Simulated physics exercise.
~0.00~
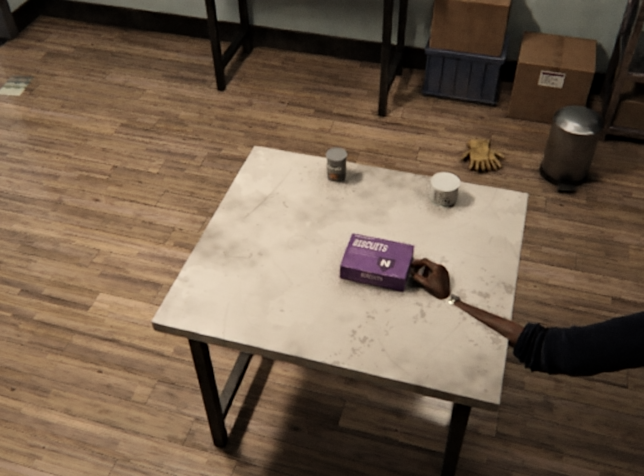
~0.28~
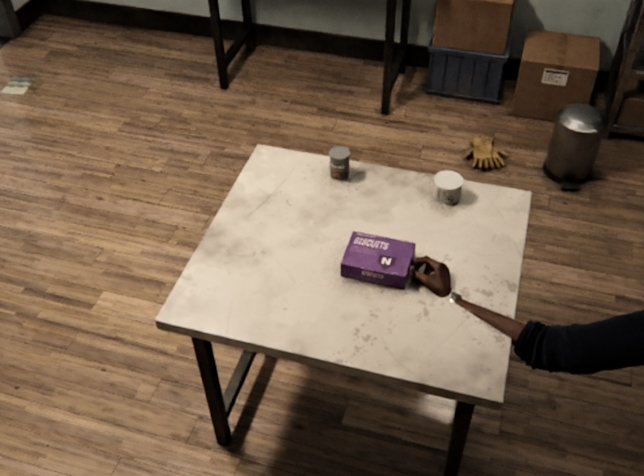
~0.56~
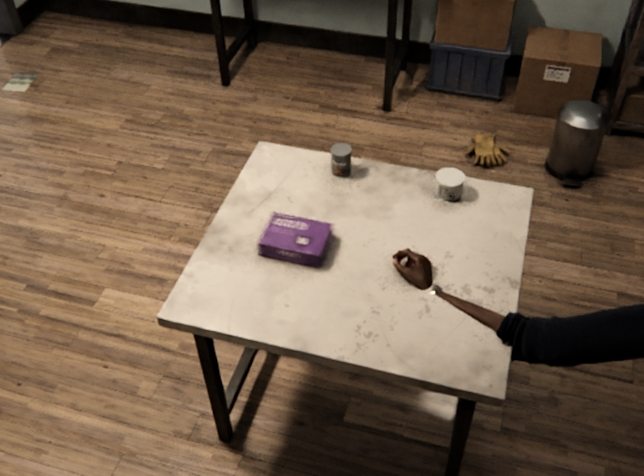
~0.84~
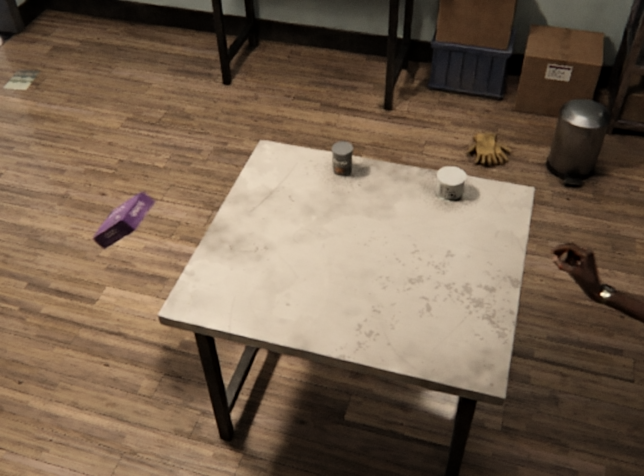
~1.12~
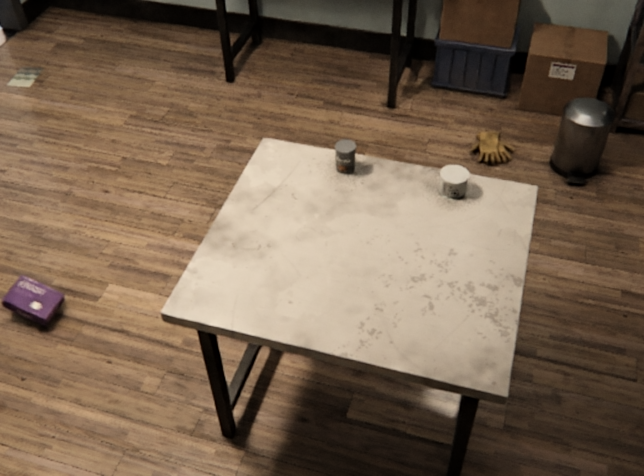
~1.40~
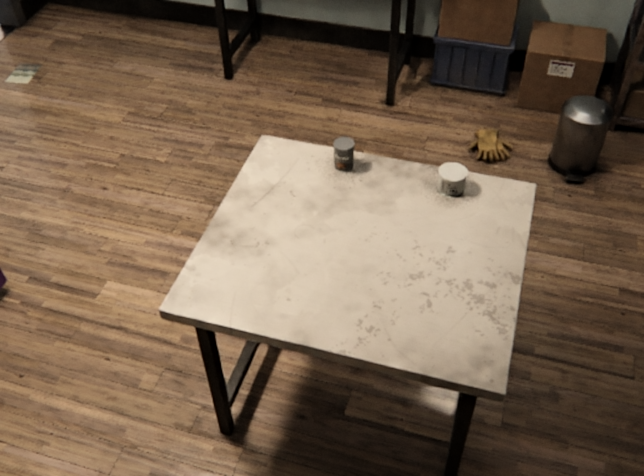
A hand shoving a purple biscuit box left across a table and withdrawing, the box flying off and tumbling across the floor.
